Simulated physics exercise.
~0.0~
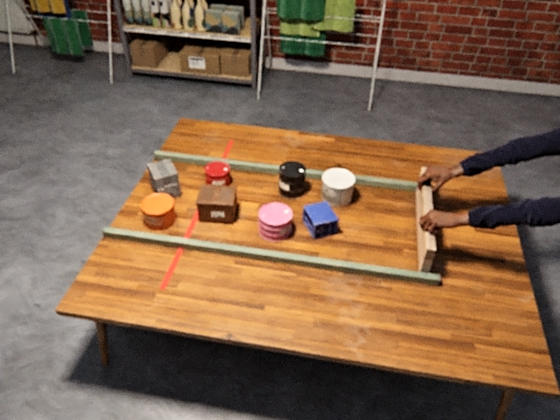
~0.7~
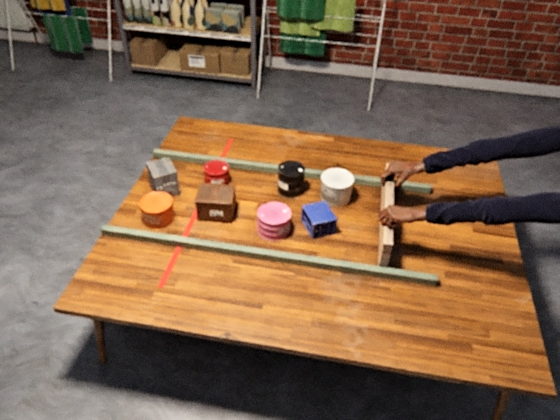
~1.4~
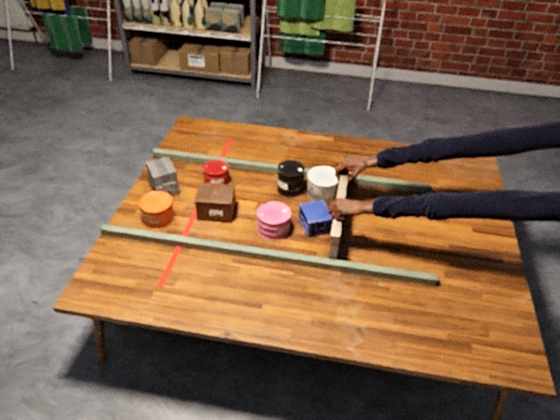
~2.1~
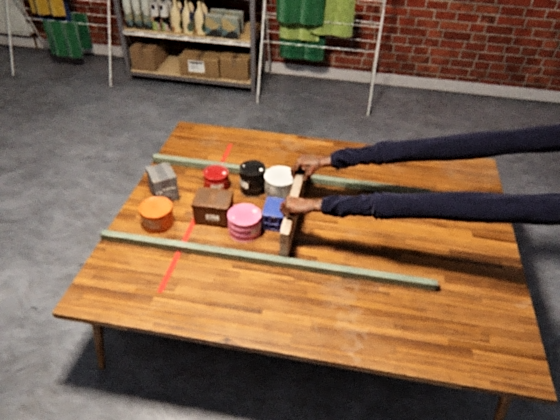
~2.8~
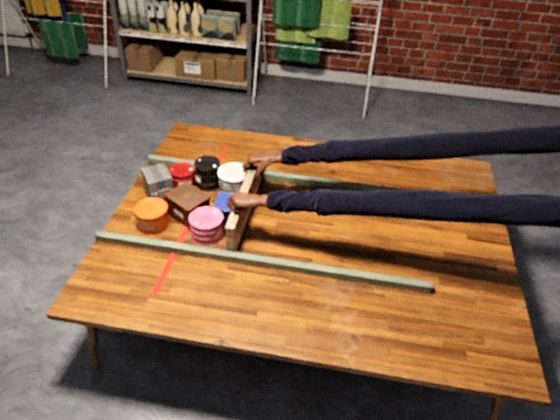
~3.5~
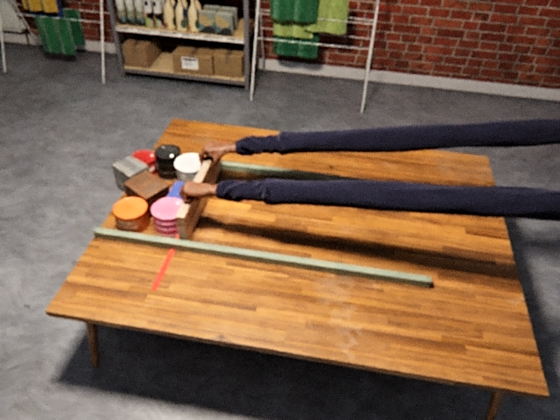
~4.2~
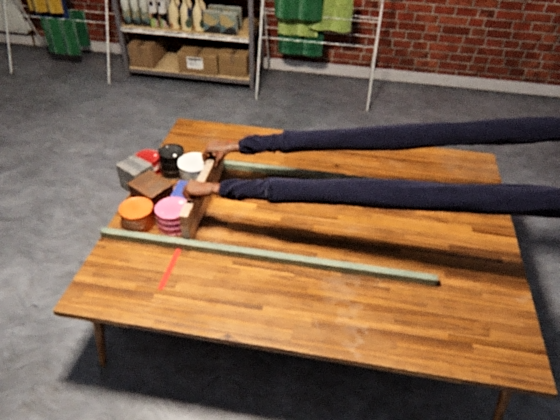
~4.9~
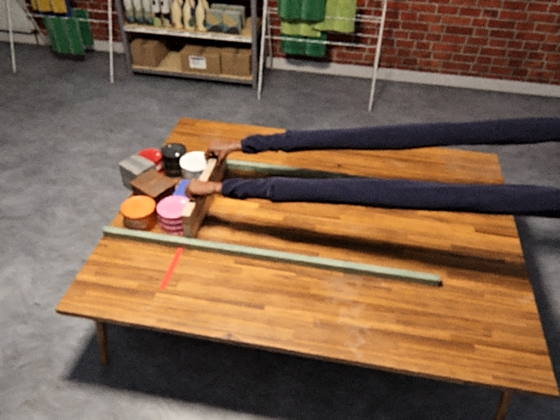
At first, a grey box, an orange pail, a brown box, red, black and pink canisters, a blue crate and a white pail sit scattered between two green rails on a wooden table, while two dark-sleeved arms hold an upright plank at the right. The hands slide the plank left until it meets the white pail and blue crate. It then pushes them along with the black and pink canisters. The sweep gathers all the items into a tight cluster toward the left edge. Finally the plank stops near the red tape, and everything stays on the table.
